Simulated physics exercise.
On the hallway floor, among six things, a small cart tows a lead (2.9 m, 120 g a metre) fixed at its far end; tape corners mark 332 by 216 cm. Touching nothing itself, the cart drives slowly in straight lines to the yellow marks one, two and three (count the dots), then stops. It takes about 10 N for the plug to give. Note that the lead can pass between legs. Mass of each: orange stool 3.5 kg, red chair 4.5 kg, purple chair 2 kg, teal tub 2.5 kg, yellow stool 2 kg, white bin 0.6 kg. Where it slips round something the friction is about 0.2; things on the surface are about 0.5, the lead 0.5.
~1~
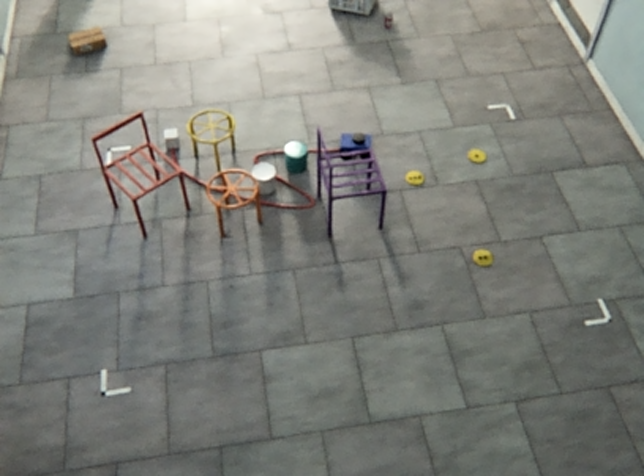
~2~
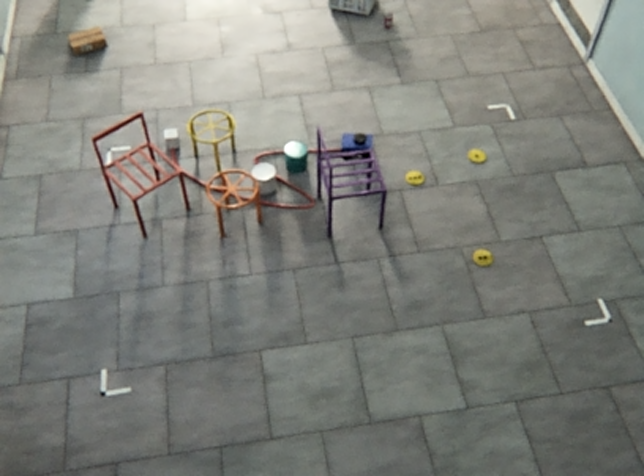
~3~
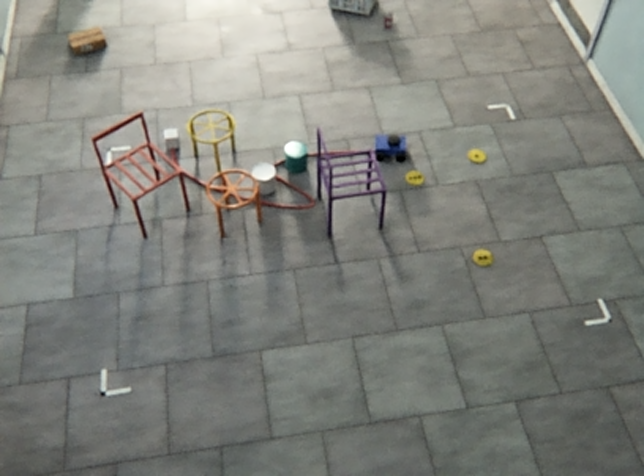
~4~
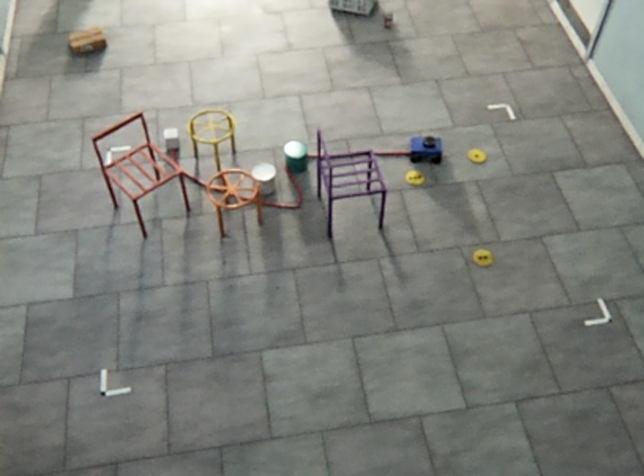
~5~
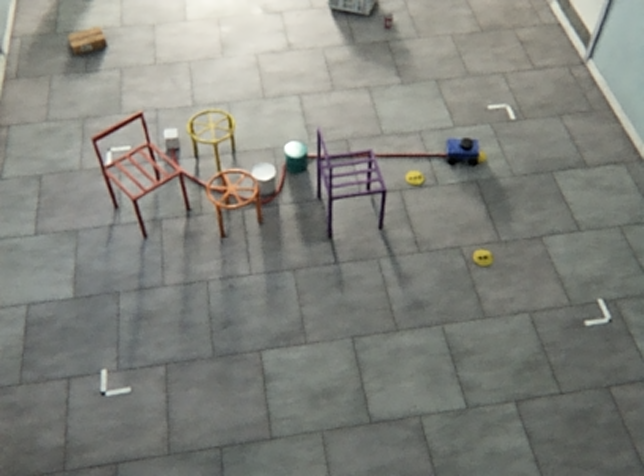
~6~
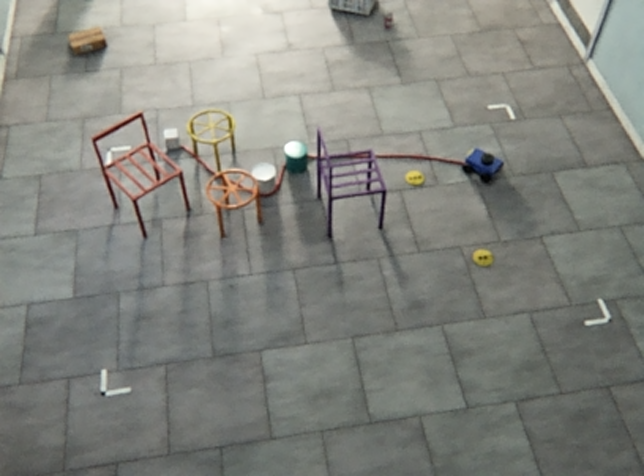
Red, purple, orange and yellow seats standing on grey tiles as a small blue cart drives right, trailing a red lead.
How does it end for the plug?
The plug is left seated.
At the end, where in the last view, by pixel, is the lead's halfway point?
Roughly at (320, 165).
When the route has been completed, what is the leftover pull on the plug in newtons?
0 N.
Next, cart at (478, 209), lead slack at the fixed end; white bin 3 cm off its start.
Then, cart at (481, 254), lead slack at the fixed end; white bin 17 cm off its start.
After that, cart at (443, 210), lead slack at the fixed end; white bin 17 cm off its start at (258, 156).
Later, cart at (415, 177), lead slack at the fixed end; white bin 17 cm off its start.
At the end, cart at (415, 177), lead slack at the fixed end; white bin 17 cm off its start at (258, 156).
